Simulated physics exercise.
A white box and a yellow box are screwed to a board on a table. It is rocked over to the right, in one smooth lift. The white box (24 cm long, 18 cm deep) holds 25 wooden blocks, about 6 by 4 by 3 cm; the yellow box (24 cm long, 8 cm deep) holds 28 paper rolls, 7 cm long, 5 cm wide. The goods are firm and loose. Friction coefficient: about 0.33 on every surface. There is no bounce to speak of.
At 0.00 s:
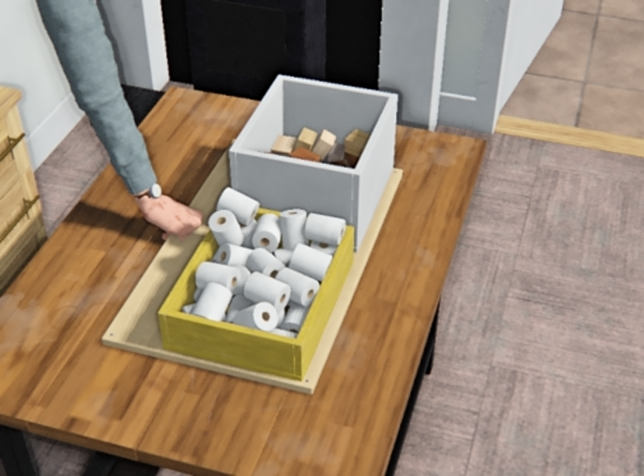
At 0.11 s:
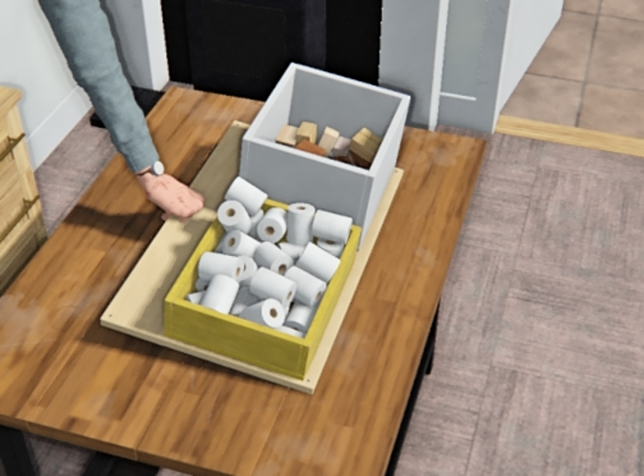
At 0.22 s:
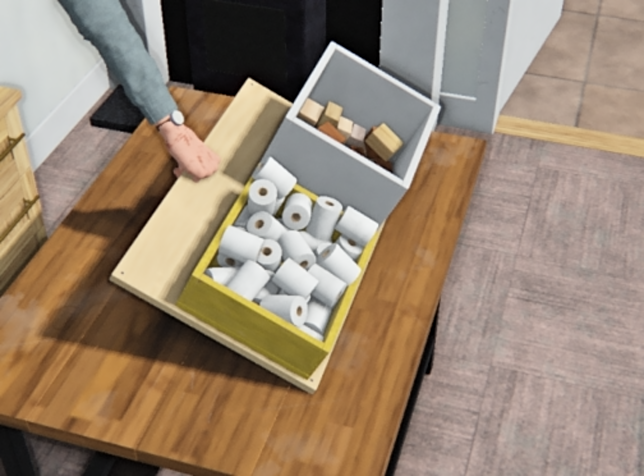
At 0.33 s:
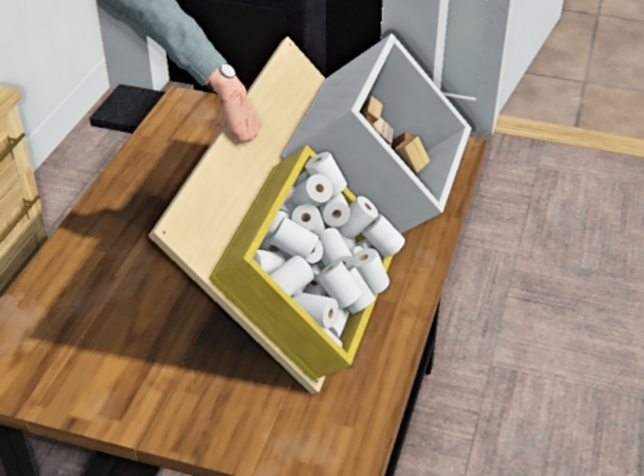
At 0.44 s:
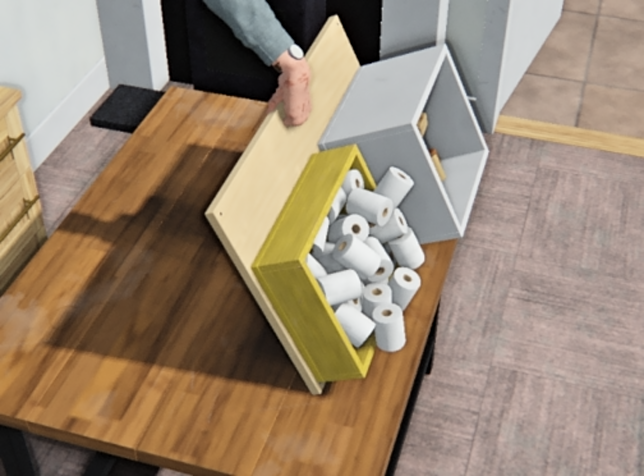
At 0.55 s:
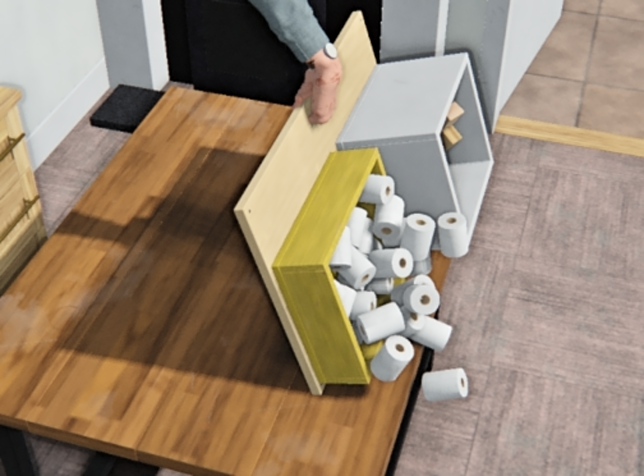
White paper rolls tumble from a yellow box as a hand tilts its board right.
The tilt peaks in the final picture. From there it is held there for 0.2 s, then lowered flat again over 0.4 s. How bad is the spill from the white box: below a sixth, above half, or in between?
The white box loses under a sixth of its wooden blocks.
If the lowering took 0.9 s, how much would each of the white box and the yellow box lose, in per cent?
In that case white box 0, yellow box 60 per cent.
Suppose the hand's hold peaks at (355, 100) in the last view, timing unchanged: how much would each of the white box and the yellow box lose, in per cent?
In that case white box 30, yellow box 80 per cent.
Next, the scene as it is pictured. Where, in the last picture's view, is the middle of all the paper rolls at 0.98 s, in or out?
At about (458, 362).
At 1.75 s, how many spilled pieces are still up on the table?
Some 0 pieces.
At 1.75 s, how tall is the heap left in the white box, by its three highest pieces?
About 9 cm.
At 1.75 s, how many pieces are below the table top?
About 18.
After 0.74 s, tilt 72°; white box 24 in, 1 out and yellow box 14 in, 14 out.
After 0.98 s, tilt 28°; white box 24 in, 1 out and yellow box 11 in, 17 out.
After 1.32 s, tilt 0°; white box 24 in, 1 out and yellow box 11 in, 17 out.
Final count (at 1.75 s), white box 24 in, 1 out and yellow box 11 in, 17 out. Asked share, 1 of 25, 4 per cent.
